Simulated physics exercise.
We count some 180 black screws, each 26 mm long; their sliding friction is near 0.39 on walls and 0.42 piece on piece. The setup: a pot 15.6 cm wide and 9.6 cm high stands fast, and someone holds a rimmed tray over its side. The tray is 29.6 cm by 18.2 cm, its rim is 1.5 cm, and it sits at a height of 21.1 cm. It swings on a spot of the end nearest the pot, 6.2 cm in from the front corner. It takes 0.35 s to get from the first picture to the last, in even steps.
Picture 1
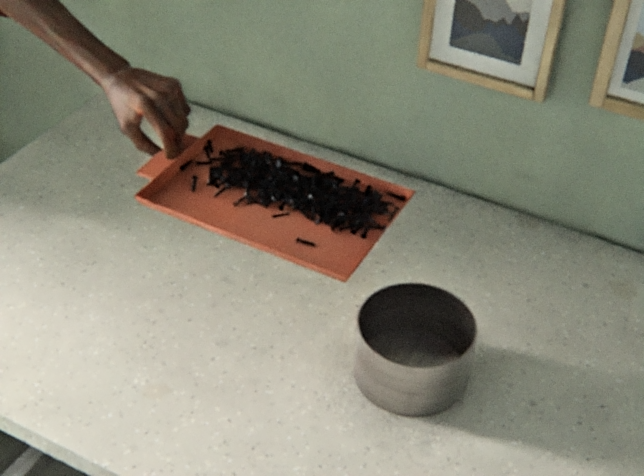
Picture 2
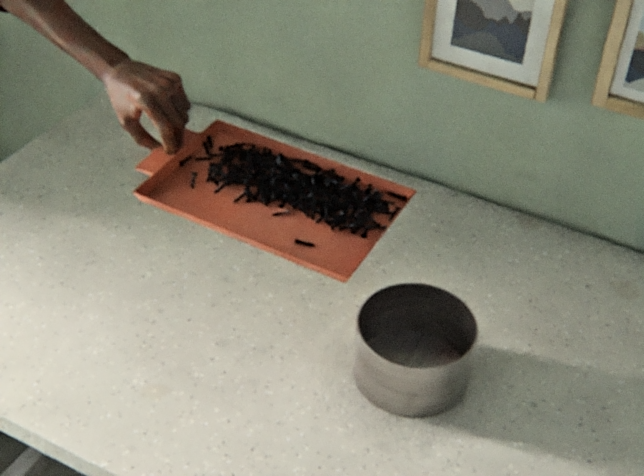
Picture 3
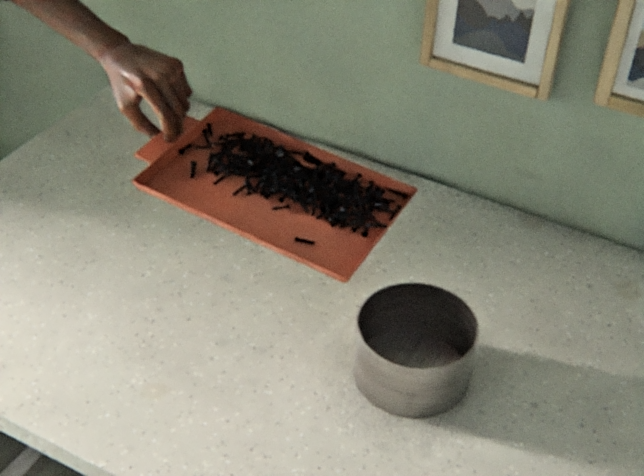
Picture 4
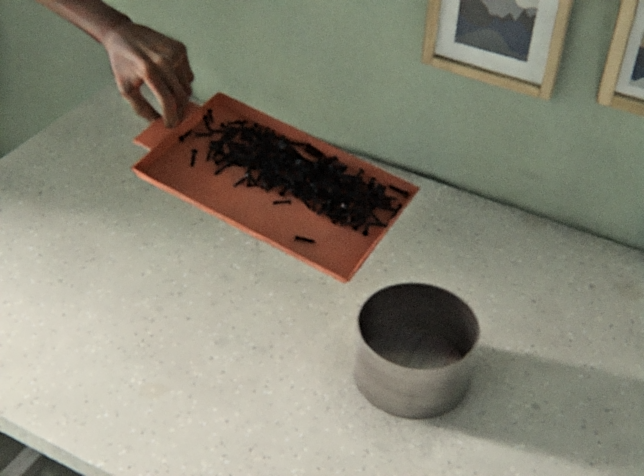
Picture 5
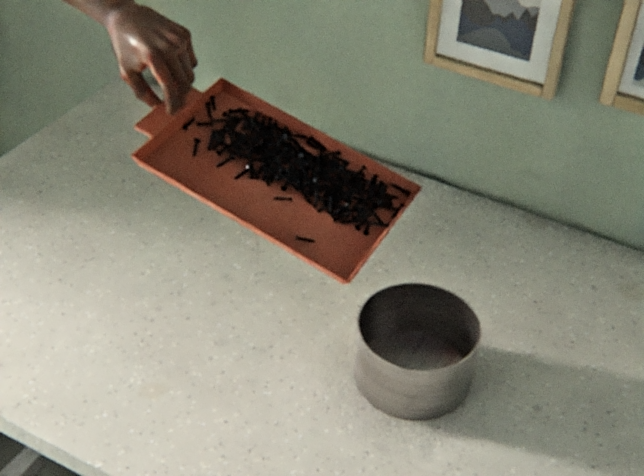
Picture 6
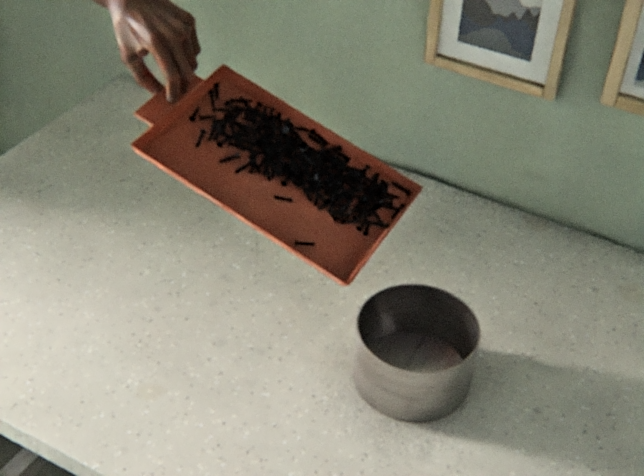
To begin with, a hand holds the handle of an orange rimmed tray scattered with small black pieces, level above a pale speckled surface, near a round grey metal pot. The hand then steadily raises the handle end, so the tray slopes down toward the pot while the pieces stay bunched on it.
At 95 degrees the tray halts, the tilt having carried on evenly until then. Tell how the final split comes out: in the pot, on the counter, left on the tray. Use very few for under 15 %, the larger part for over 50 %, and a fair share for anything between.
Pot: The larger part, counter: A fair share, tray: Very few.
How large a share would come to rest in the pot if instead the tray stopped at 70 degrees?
In that case some 65 per cent.
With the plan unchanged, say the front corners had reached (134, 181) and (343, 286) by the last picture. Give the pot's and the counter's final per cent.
Pot 0 % / counter 100 %.
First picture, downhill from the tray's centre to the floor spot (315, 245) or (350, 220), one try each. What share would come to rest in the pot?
First try: About 25 percent; second try: About 75 percent.
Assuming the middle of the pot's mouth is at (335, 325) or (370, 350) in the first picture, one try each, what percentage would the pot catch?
Near 35 and 75 percent, one try each.
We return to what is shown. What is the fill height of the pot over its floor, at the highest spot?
Height: Approx. 2.0 cm.
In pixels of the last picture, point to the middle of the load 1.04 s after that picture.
At that time the load is centred around (391, 381).
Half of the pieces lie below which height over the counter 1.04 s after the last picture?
Around 2 cm up.
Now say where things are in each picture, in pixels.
Tray tilt 0 degrees, front corners at (141, 195) and (346, 273); middle of the pieces at (297, 187); pot at (417, 323), in the first picture.
Tray tilt 1 degrees, front corners at (140, 191) and (346, 273); middle of the pieces at (297, 185), in the second picture.
Tray tilt 5 degrees, front corners at (139, 180) and (346, 274), lowest corner right front; middle of the pieces at (298, 179), in the third picture.
Tray tilt 9 degrees, front corners at (139, 167) and (347, 275), lowest corner right front; middle of the pieces at (299, 172), in the fourth picture.
Tray tilt 13 degrees, front corners at (139, 155) and (347, 276), lowest corner right front; middle of the pieces at (301, 166), in the fifth picture.
Tray tilt 17 degrees, front corners at (139, 144) and (346, 278), lowest corner right front; middle of the pieces at (302, 160); pot at (419, 326), in the sixth picture.
Then, 0.62 s after the last picture, tilt 53 degrees; the tray holds 75 %, the pot 5 %.
Then, 1.04 s after the last picture, tilt 78 degrees; the tray holds 20 %, the pot 55 %.
Then, 1.54 s after the last picture, tilt 95 degrees; the tray holds 0 %, the pot 75 %.
In the end, pot 75 %, counter 25 %, tray 0 %.
